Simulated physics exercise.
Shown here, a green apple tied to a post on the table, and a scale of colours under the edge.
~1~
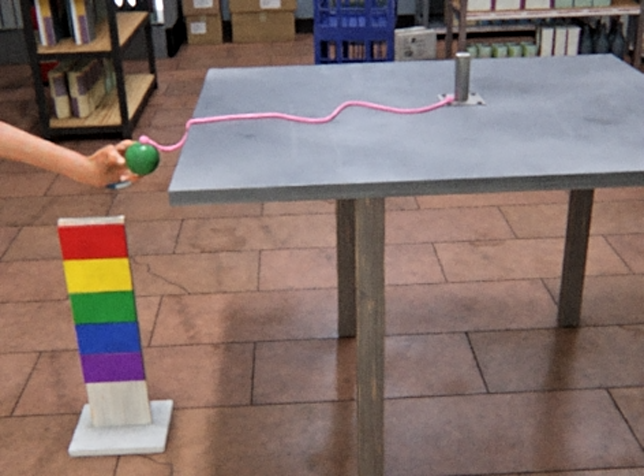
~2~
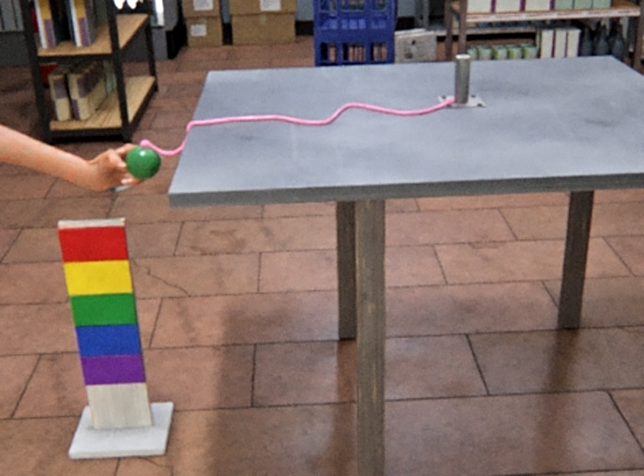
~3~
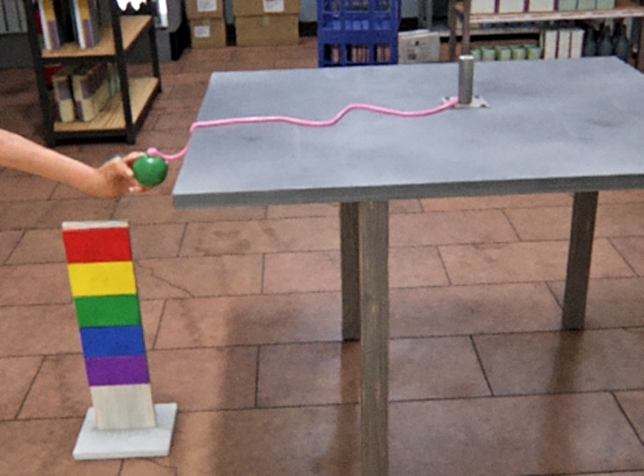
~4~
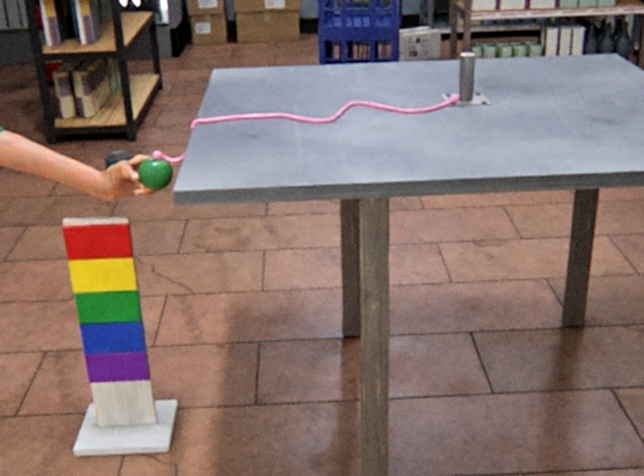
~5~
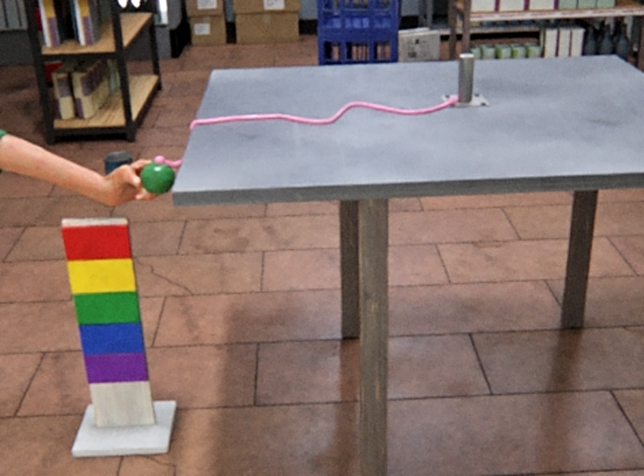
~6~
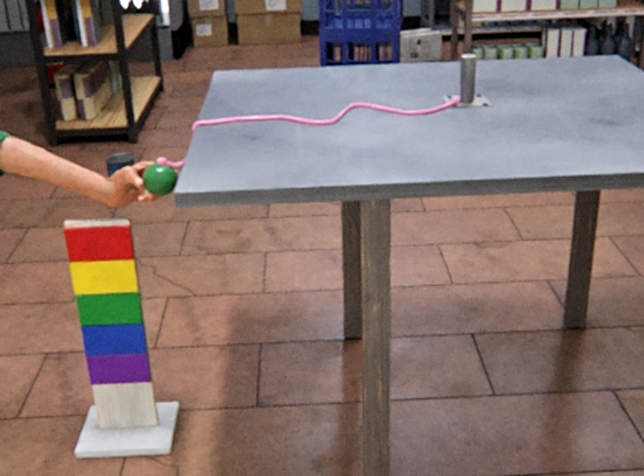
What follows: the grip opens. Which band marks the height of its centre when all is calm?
The yellow one.
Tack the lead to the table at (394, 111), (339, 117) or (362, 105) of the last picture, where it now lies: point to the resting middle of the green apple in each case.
About (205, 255), (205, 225) and (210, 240).
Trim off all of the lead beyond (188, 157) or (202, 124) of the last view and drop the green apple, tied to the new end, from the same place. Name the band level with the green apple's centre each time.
Try by try: Red; none, it hangs higher.
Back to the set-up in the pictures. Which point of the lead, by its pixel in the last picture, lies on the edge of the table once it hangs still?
At (261, 118), roughly.
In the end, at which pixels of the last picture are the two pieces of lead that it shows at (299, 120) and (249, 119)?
They go to (234, 120) and to (197, 142).
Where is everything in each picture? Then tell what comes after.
In the first frame, green apple (142, 158); red (93, 243); yellow (98, 276); green (103, 308); blue (108, 339); purple (112, 369).
In the second frame, green apple (143, 162); lead through (433, 110) (373, 108) (332, 119) (273, 118) (202, 123).
In the third frame, green apple (150, 170).
In the fourth frame, green apple (156, 173); lead through (438, 107) (378, 106) (336, 117) (277, 116) (206, 121).
In the fifth frame, green apple (158, 178).
In the sixth frame, green apple (160, 179); lead through (439, 109) (379, 108) (337, 119) (279, 118) (207, 123).
Soon after, apple near (177, 268); level with yellow.
After that, apple near (238, 256); level with yellow.
And then, apple near (209, 266); level with yellow.
In the end, apple near (204, 267); level with yellow. The lead holds its middle at yellow.
